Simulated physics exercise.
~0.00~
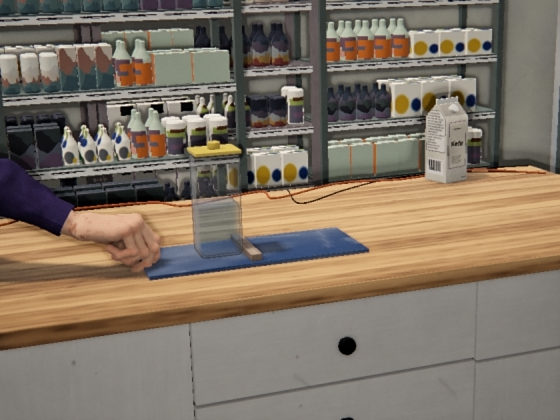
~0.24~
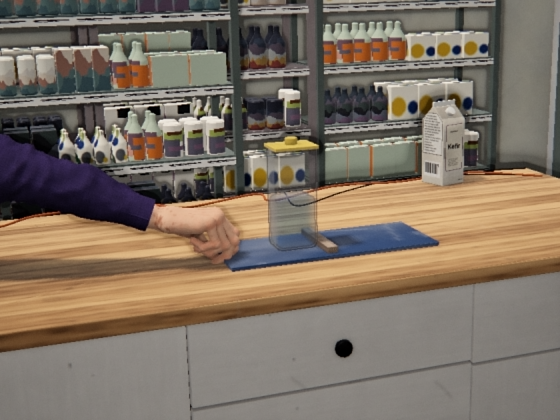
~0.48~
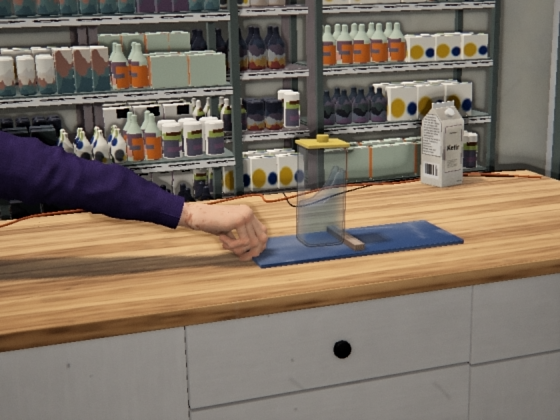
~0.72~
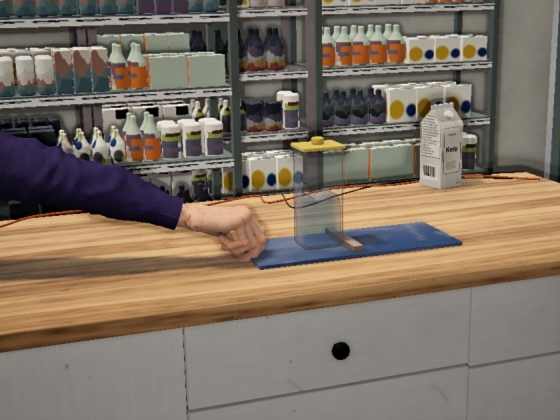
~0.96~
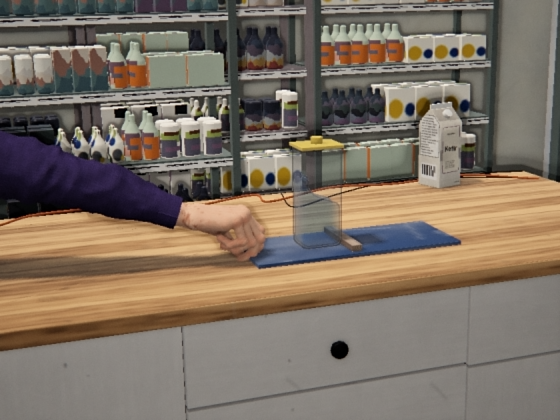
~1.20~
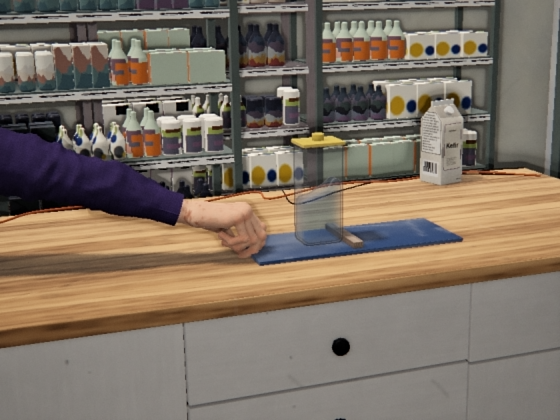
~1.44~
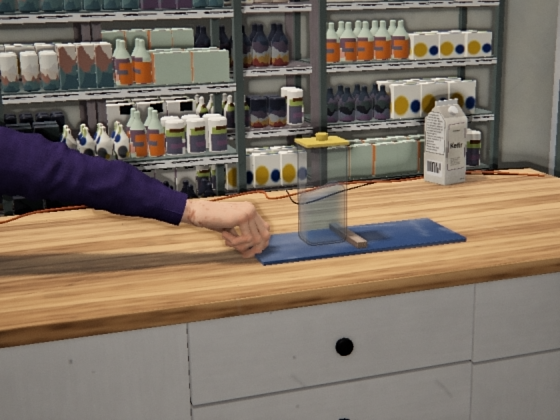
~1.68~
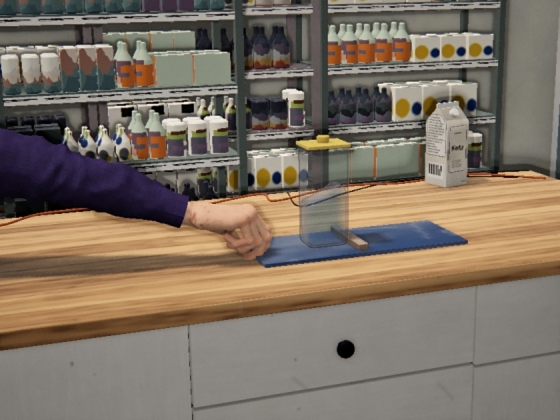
The clip shows a hand beside a blue board on a wooden counter as the board glides right, carrying a clear square bottle with a yellow cap behind a low batten. The board stops, and the bottle remains standing on it, with stocked shelves behind.
